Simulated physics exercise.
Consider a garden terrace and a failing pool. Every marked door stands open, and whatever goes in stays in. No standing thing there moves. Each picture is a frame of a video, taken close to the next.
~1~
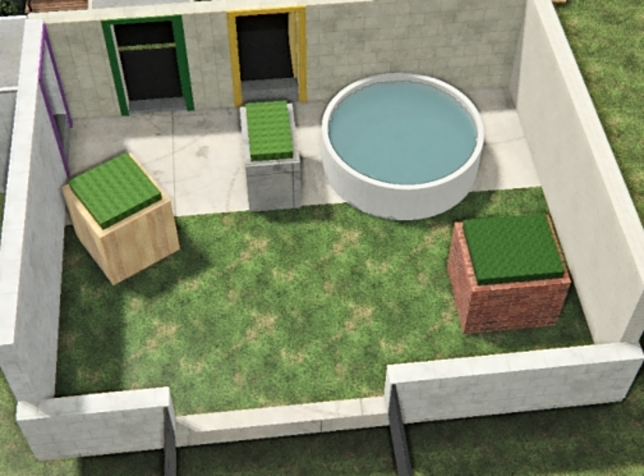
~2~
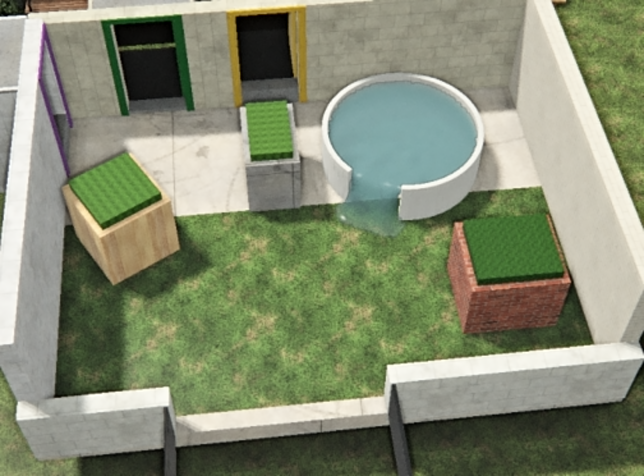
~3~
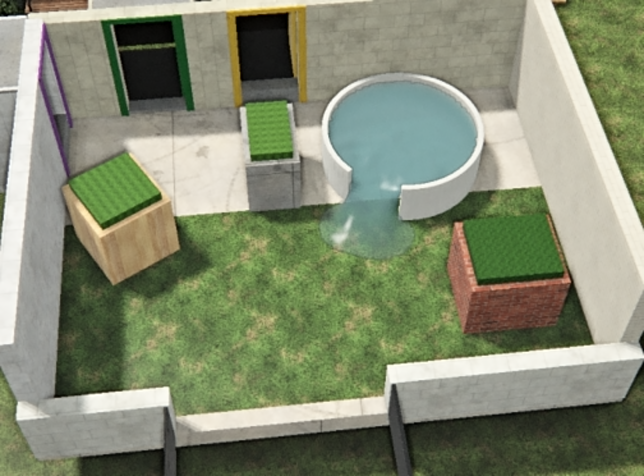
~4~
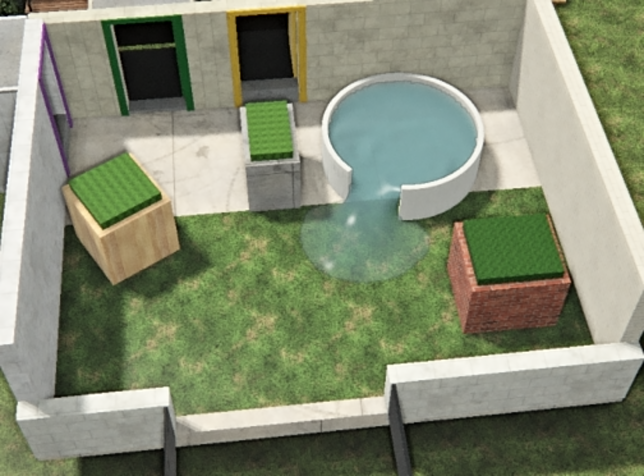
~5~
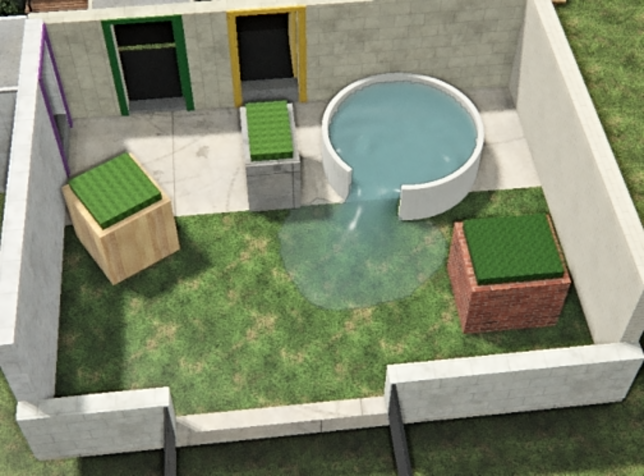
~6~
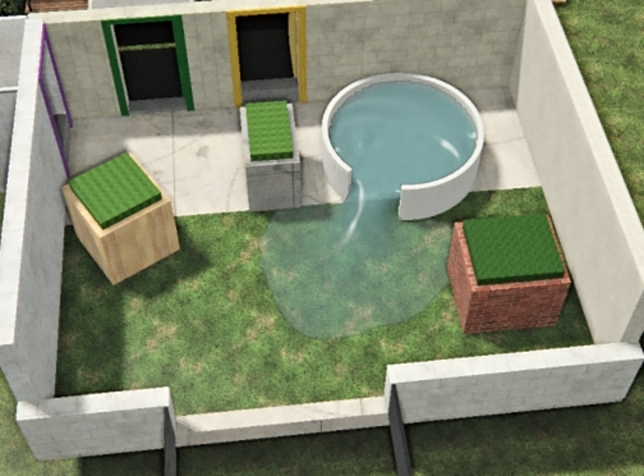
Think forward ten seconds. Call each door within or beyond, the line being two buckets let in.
Purple door - within; green door - within; yellow door - within.
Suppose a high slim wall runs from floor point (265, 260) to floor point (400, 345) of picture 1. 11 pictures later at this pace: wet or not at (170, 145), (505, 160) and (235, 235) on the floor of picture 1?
The first spot is untouched, the second untouched, the third swamped.
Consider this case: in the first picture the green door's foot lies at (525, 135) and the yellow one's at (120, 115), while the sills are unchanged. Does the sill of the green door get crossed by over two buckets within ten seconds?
Note: Green door lets in too little.
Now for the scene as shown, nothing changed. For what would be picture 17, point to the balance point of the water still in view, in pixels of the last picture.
Point: (378, 206).
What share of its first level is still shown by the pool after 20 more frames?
Somewhere near 52 %, give or take.
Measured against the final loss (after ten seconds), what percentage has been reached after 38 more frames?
My reading is about 65 per cent.
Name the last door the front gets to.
I pick the purple one.
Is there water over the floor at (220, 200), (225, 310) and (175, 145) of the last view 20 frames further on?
First spot soaked, second soaked, third not wet.
A moment on, water covers 25 % of the floor; the purple door not reached, the green door not reached, the yellow door not reached.
Next, water covers 40 % of the floor; the purple door not reached, the green door not reached, the yellow door not reached.
Then, water covers 55 % of the floor; the purple door not reached, the green door not reached, the yellow door not reached.
Later, water covers 70 % of the floor; the purple door not reached, the green door not reached, the yellow door not reached.
In the end, water covers 90 % of the floor; the purple door wet at the sill, nothing in, the green door wet at the sill, nothing in, the yellow door wet at the sill, nothing in.
